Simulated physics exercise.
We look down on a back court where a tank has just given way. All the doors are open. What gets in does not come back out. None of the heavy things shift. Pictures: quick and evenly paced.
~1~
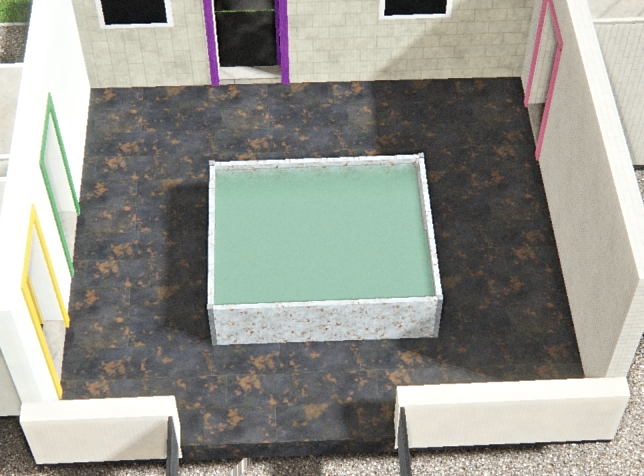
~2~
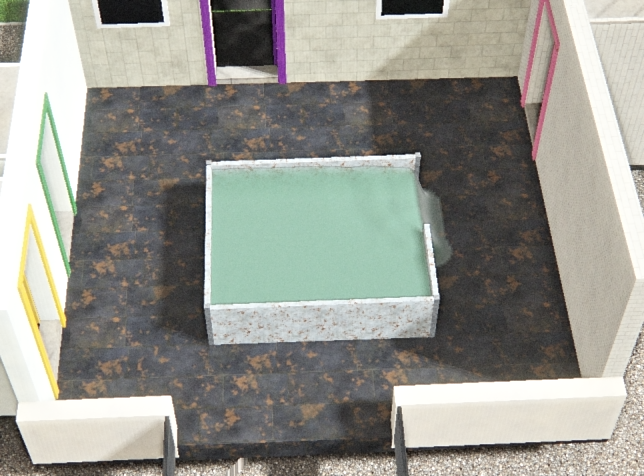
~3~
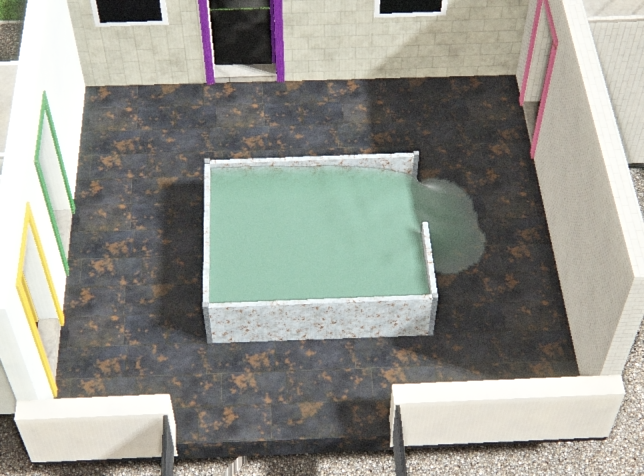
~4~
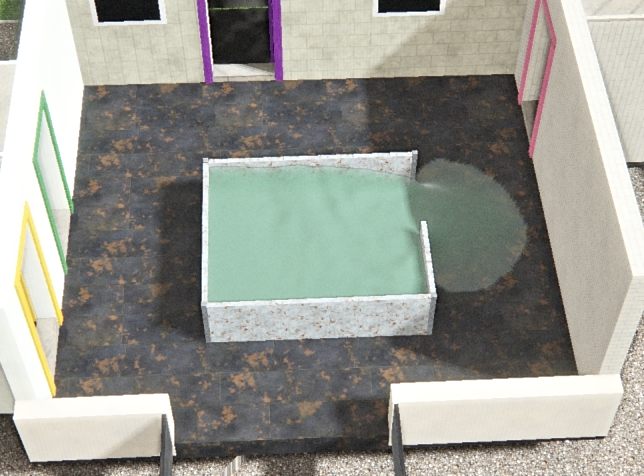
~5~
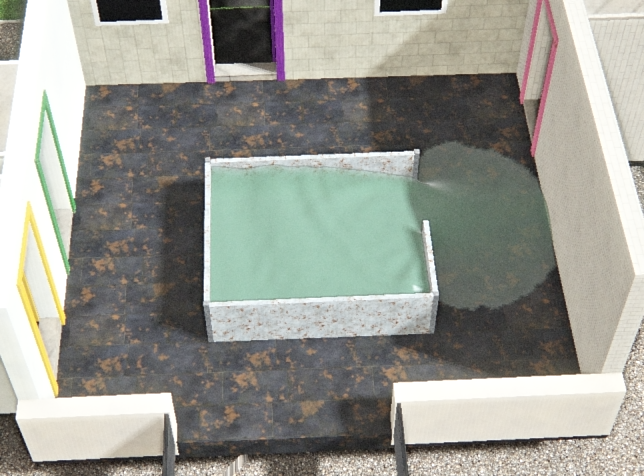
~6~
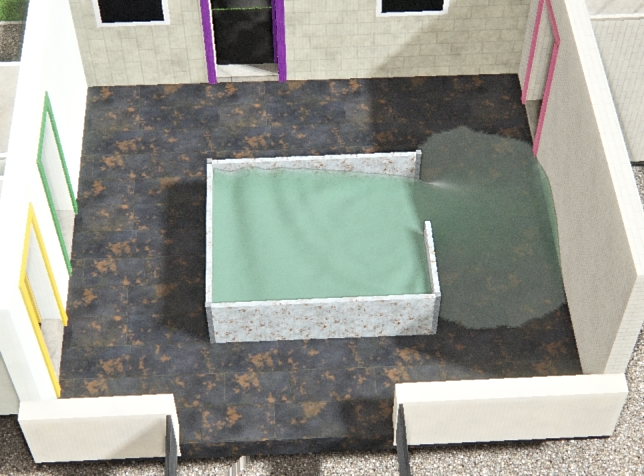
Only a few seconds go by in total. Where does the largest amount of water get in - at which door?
At the pink door.
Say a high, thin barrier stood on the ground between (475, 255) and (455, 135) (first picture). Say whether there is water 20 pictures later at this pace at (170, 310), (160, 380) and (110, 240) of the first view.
The first spot is unreached, the second unreached, the third unreached.
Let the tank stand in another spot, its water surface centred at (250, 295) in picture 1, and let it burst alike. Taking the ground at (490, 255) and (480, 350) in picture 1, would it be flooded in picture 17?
The first point is taken by the flood and the second is taken by the flood.
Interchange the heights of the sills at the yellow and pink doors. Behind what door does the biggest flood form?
Once the sills are swapped, it's the door marked pink.
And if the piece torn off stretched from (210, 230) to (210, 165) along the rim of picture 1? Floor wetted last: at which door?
Answer: The one in pink.
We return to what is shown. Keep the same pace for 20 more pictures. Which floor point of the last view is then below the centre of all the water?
That puts it at around (386, 239).
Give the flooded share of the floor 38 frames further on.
I reckon 95 per cent or so.
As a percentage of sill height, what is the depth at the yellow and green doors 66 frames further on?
In order: Roughly 60 and 110 in a hundred.
A moment on, water covers 20 % of the floor; yellow door not reached, pink door a trickle in, green door not reached, purple door not reached.
Next, water covers 30 % of the floor; yellow door not reached, pink door some in, green door not reached, purple door not reached.
Then, water covers 65 % of the floor; yellow door not reached, pink door a lot in, green door not reached, purple door wet at the sill, nothing in.
Later, water covers 95 % of the floor; yellow door wet at the sill, nothing in, pink door a lot in, green door wet at the sill, nothing in, purple door wet at the sill, nothing in.
In the end, water covers 100 % of the floor; yellow door wet at the sill, nothing in, pink door a lot in, green door a trickle in, purple door wet at the sill, nothing in; the pink door has let in the most.
